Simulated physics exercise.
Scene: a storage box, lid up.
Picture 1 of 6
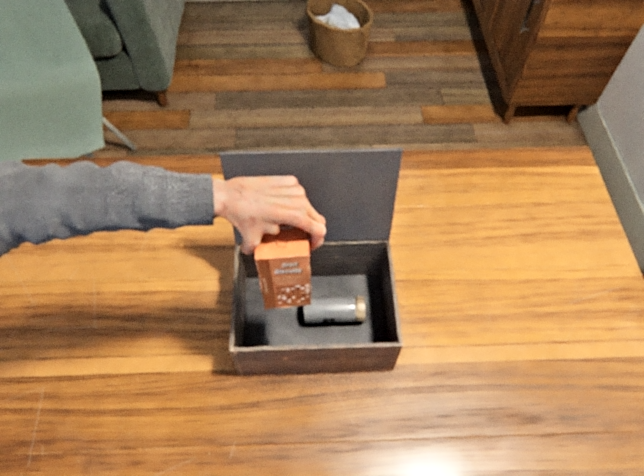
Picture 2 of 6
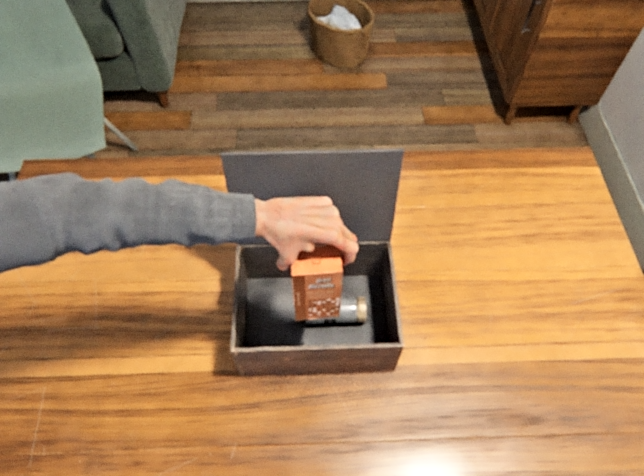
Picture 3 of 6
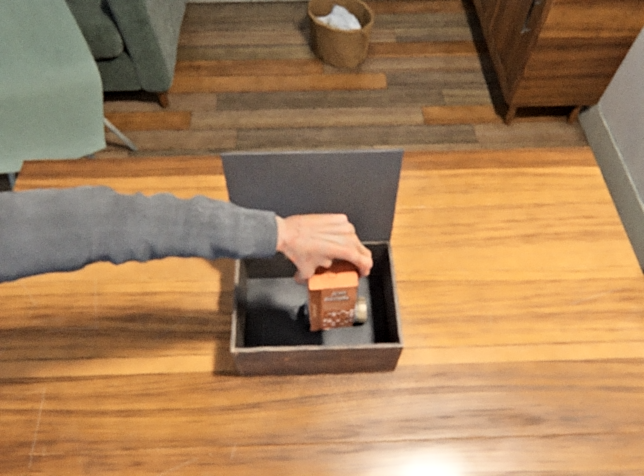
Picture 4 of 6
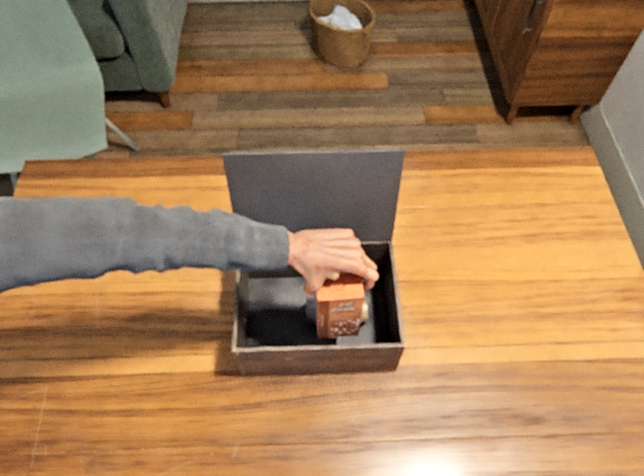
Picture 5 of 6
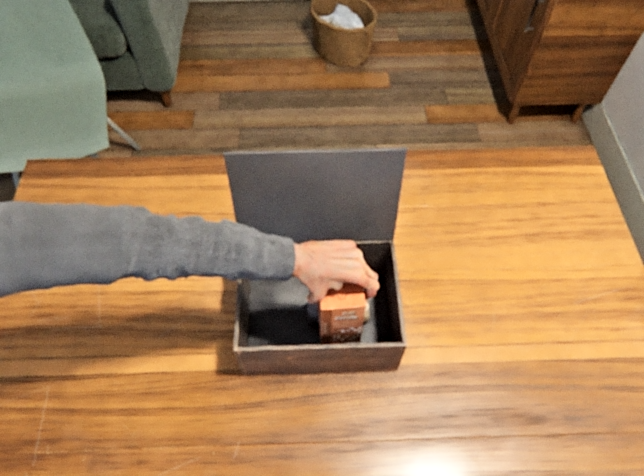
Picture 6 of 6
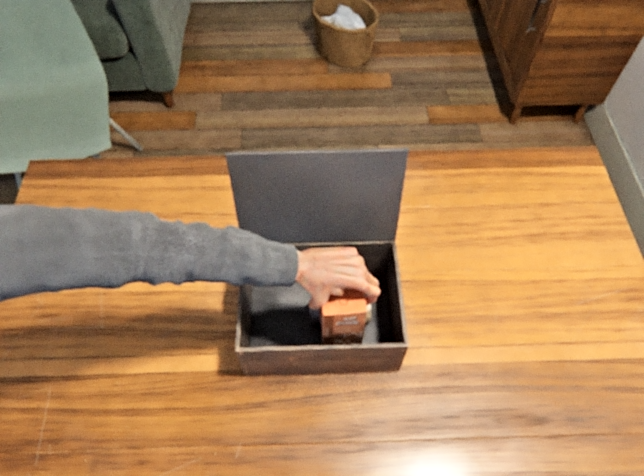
A hand lowering an orange carton into an open dark storage box on a wooden table, beside a grey cylindrical container.
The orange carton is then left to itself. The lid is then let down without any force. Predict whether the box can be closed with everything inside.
So the lid is still up at the end.
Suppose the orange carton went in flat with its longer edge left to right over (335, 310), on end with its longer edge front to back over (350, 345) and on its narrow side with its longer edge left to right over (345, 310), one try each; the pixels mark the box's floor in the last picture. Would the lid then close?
First try: It shuts flat; second try: It stays ajar; third try: It shuts flat.
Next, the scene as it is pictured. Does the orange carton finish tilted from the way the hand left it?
In the end, the orange carton keeps its orientation.
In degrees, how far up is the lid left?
Roughly 12°.
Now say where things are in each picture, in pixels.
Coming down; orange carton (284, 264); grey shaker (334, 310), in the first frame.
Coming down; orange carton (316, 278), in the second frame.
Coming down; orange carton (330, 290), in the third frame.
Coming down; orange carton (337, 301), in the fourth frame.
Coming down; orange carton (340, 309), in the fifth frame.
In place under the hand; orange carton (341, 314), in the sixth frame.
Then, 1.30 s past the last view, lid 83° above the rim; orange carton displaced about its own width near (343, 332); grey shaker displaced about its own width.
Then, 1.80 s past the last view, lid 32° above the rim; orange carton displaced about its own width near (343, 332); grey shaker displaced about its own width.
Finally, lid 11° above the rim; moved from the start, grey shaker and orange carton. Final places as the last picture's camera would see them, orange carton near (343, 332).
